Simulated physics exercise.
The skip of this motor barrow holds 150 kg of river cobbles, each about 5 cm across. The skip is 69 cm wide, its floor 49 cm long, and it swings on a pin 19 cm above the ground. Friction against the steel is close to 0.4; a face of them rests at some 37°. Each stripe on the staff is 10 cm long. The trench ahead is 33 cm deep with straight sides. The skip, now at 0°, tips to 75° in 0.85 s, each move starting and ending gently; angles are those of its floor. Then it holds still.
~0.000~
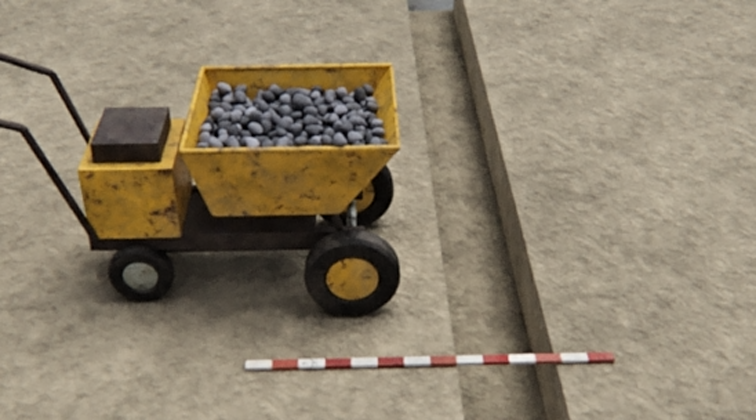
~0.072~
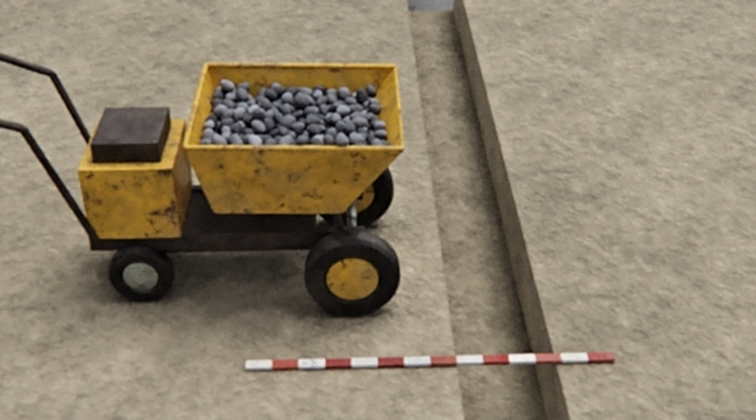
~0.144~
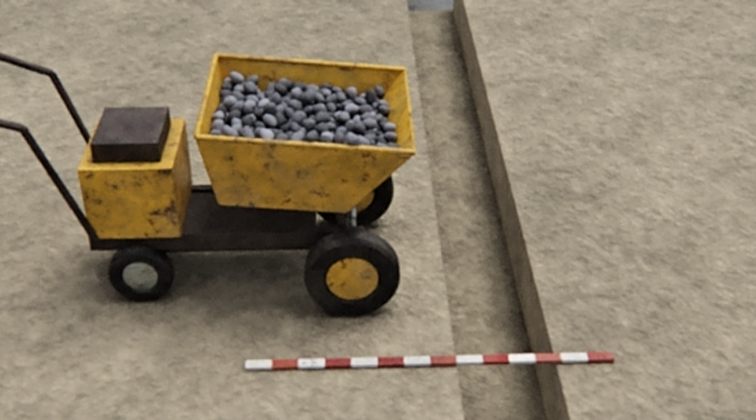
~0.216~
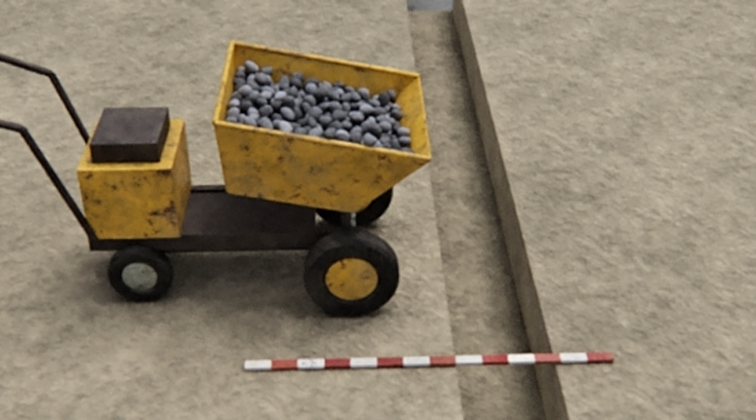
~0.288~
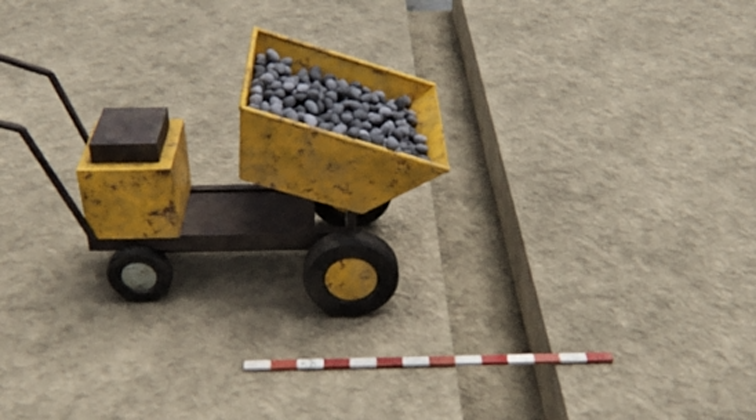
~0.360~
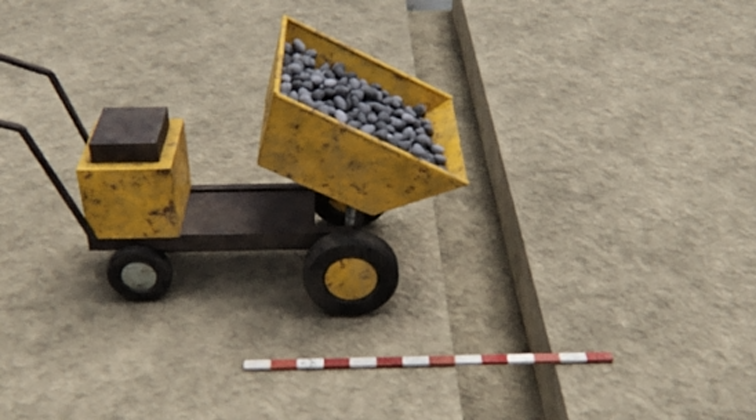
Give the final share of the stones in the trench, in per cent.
Some 43 per cent of it.
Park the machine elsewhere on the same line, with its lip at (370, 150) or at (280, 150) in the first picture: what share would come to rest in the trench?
About 65 and 75 per cent.
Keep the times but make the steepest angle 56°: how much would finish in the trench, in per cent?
It would be near 20 per cent.
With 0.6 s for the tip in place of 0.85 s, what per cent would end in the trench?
In that case some 30 per cent.
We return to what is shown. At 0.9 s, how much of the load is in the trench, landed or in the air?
About 10 per cent by then.
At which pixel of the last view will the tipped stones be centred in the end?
Near (551, 258).
After 0.6 s the floor is at 64°; 100 % in the skip; the foremost stones are at (504, 218).
After 0.9 s the floor is at 75°; 59 % in the skip, 10 % in the trench, 30 % past the trench; the foremost stones are at (611, 260).
After 1.3 s the floor is at 75°; 20 % in the skip, 24 % in the trench, 56 % past the trench; the foremost stones are past the picture's edge.
After 3.2 s the floor is at 75°; 0 % in the skip, 43 % in the trench, 57 % past the trench; the foremost stones are past the picture's edge.
